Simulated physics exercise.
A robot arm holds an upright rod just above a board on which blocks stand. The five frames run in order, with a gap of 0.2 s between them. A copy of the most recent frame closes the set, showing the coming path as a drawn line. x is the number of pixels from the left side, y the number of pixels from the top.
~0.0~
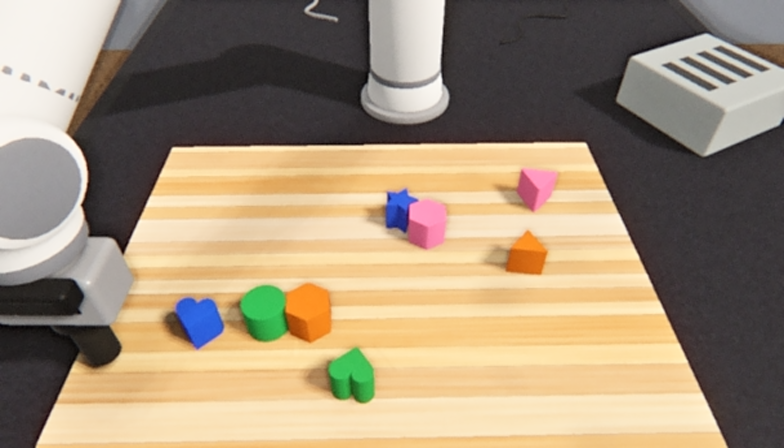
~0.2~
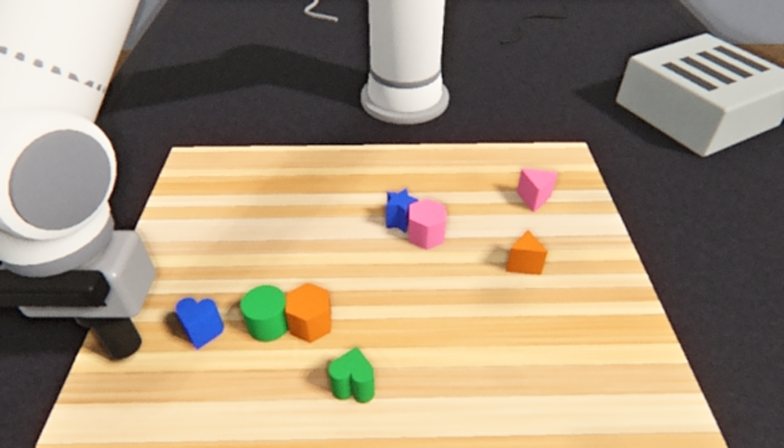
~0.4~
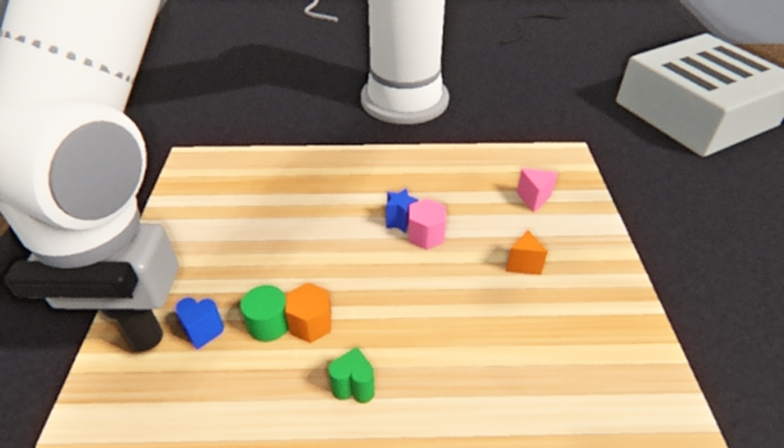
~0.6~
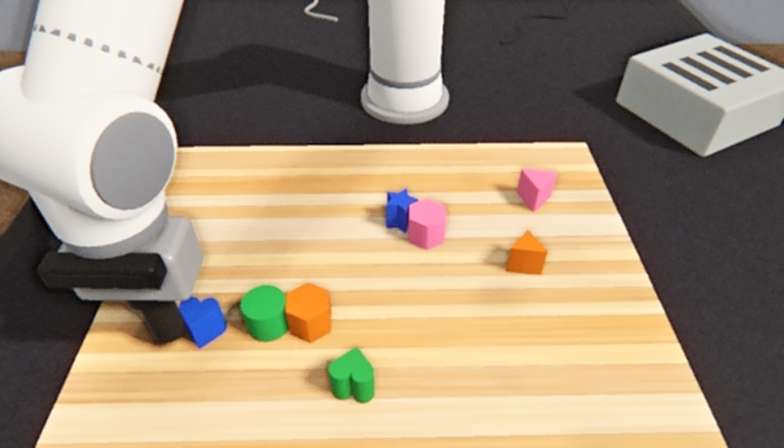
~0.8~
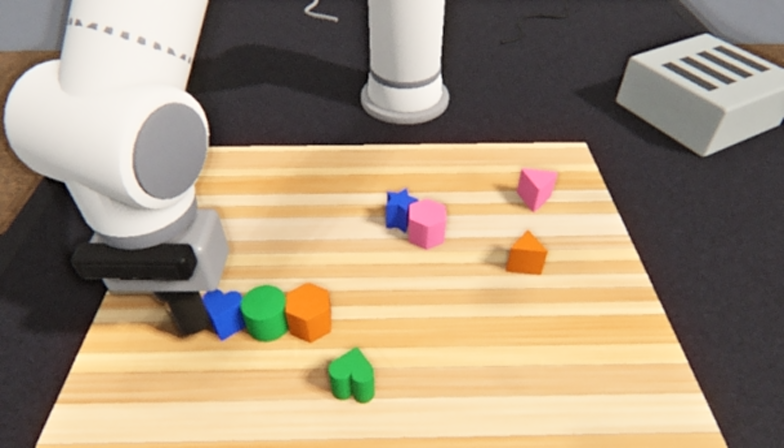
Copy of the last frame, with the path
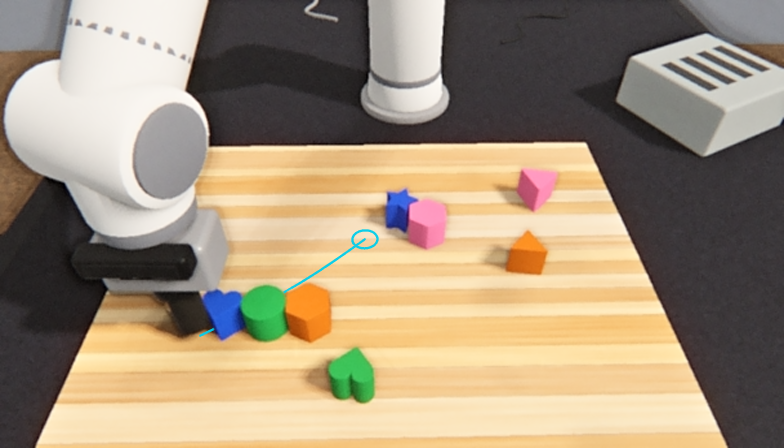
On a wooden board, a robot arm moves right and nudges a blue heart-shaped block rightward.
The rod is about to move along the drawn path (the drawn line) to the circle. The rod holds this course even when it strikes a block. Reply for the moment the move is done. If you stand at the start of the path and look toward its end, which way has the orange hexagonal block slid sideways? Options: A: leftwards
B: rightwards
The answer is B.
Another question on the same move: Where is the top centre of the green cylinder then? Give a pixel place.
It ends at (311, 282).
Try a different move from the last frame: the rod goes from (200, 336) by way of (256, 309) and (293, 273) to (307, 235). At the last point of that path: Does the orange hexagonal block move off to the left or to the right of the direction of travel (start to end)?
It is pushed towards the right-hand side.
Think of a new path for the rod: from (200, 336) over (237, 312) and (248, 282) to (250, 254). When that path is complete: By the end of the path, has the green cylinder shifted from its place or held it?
That block slides.
The line goes from (200, 336) through (293, 287) to (365, 239).
On the path given first. One third of the way, rod (261, 290); blue heart-shaped block (274, 260), turned 25° anticlockwise; green cylinder (291, 289); orange hexagonal block (328, 306), turned 15° anticlockwise.
Two thirds of the way, rod (317, 257); blue heart-shaped block (304, 230), turned 90° anticlockwise; green cylinder (311, 282); orange hexagonal block (335, 312), turned 20° anticlockwise.
At the end, rod (364, 226); blue heart-shaped block (305, 229), turned 100° anticlockwise; green cylinder (311, 282); orange hexagonal block (335, 312), turned 20° anticlockwise; blue star block unmoved.
